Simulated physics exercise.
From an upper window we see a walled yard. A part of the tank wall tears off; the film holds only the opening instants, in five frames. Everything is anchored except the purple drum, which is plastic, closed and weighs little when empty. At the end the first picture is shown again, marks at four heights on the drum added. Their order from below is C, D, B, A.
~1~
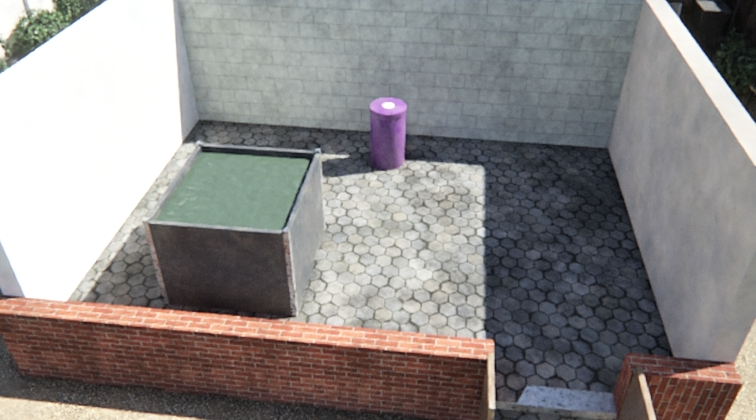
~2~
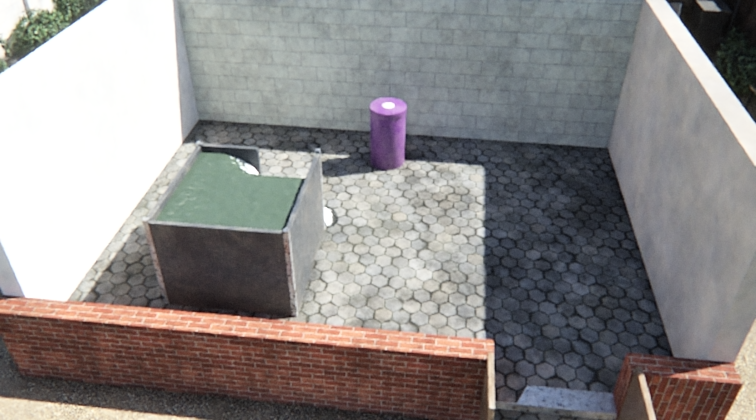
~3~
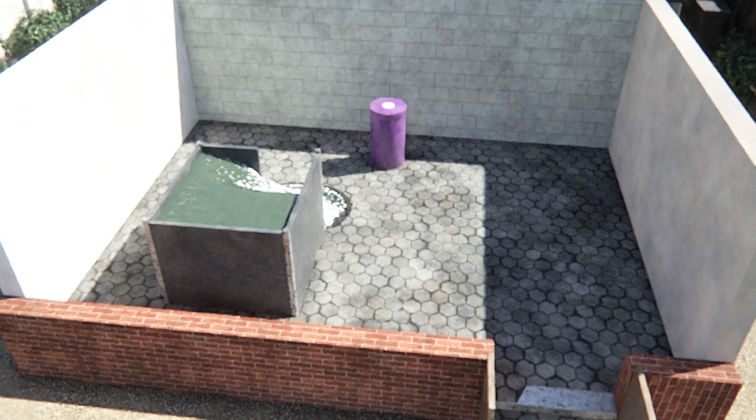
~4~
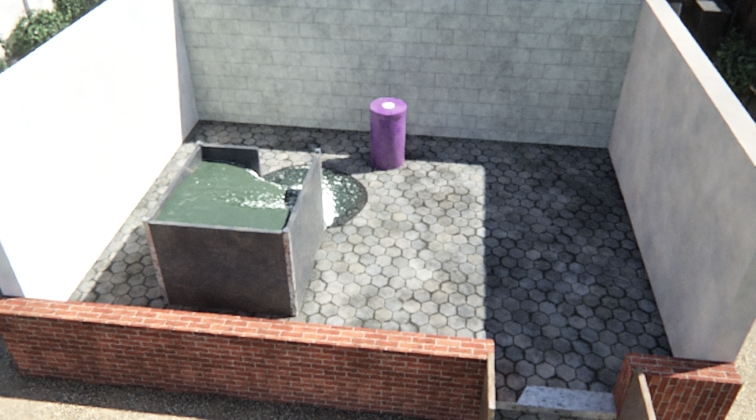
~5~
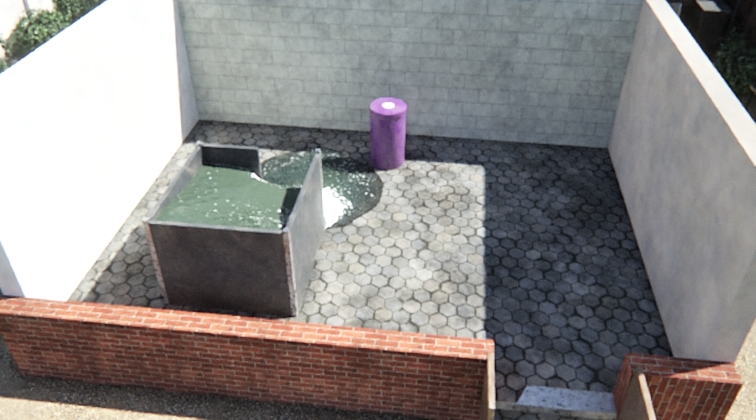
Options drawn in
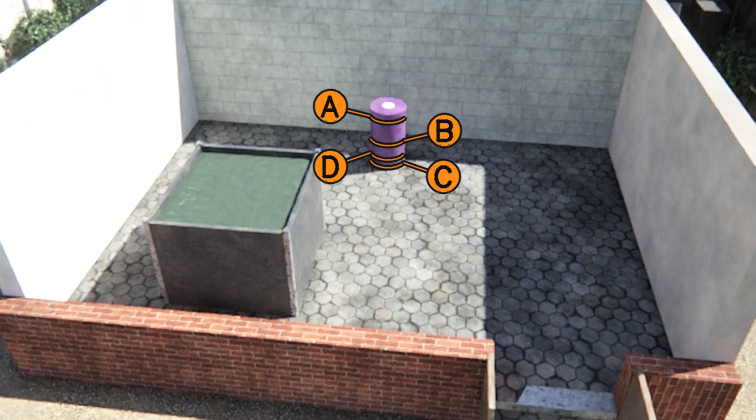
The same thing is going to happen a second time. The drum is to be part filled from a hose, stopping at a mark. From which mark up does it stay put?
Choose A.
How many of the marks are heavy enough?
One of them.
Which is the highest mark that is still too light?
That is mark B.
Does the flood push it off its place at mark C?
Yes, it does.
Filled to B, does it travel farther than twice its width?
No, it does not.
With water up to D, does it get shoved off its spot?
Yes, it does.
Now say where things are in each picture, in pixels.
Lid of the purple drum at (388, 106); tank full, its middle at (240, 190); open gate at (559, 350), in the first frame.
Water covers 1 % of the ground, mostly out of sight from here, in the second frame.
In the third frame, 3 % of the ground wet, in view closest to the drum at (343, 213).
In the fourth frame, 6 % of the ground wet, in view closest to the drum at (356, 183).
Lid of the purple drum at (388, 106); 10 % of the ground wet, in view closest to the drum at (361, 166), in the fifth frame.
On the marked copy, A at (385, 122); B at (385, 145); C at (385, 167); D at (385, 159); from the bottom up C, D, B, A.
For mark A, it does not move.
For mark B, it is pushed about its own width away.
For mark C, it is pushed about 8 times its own width away.
For mark D, it is pushed about 6 times its own width away.
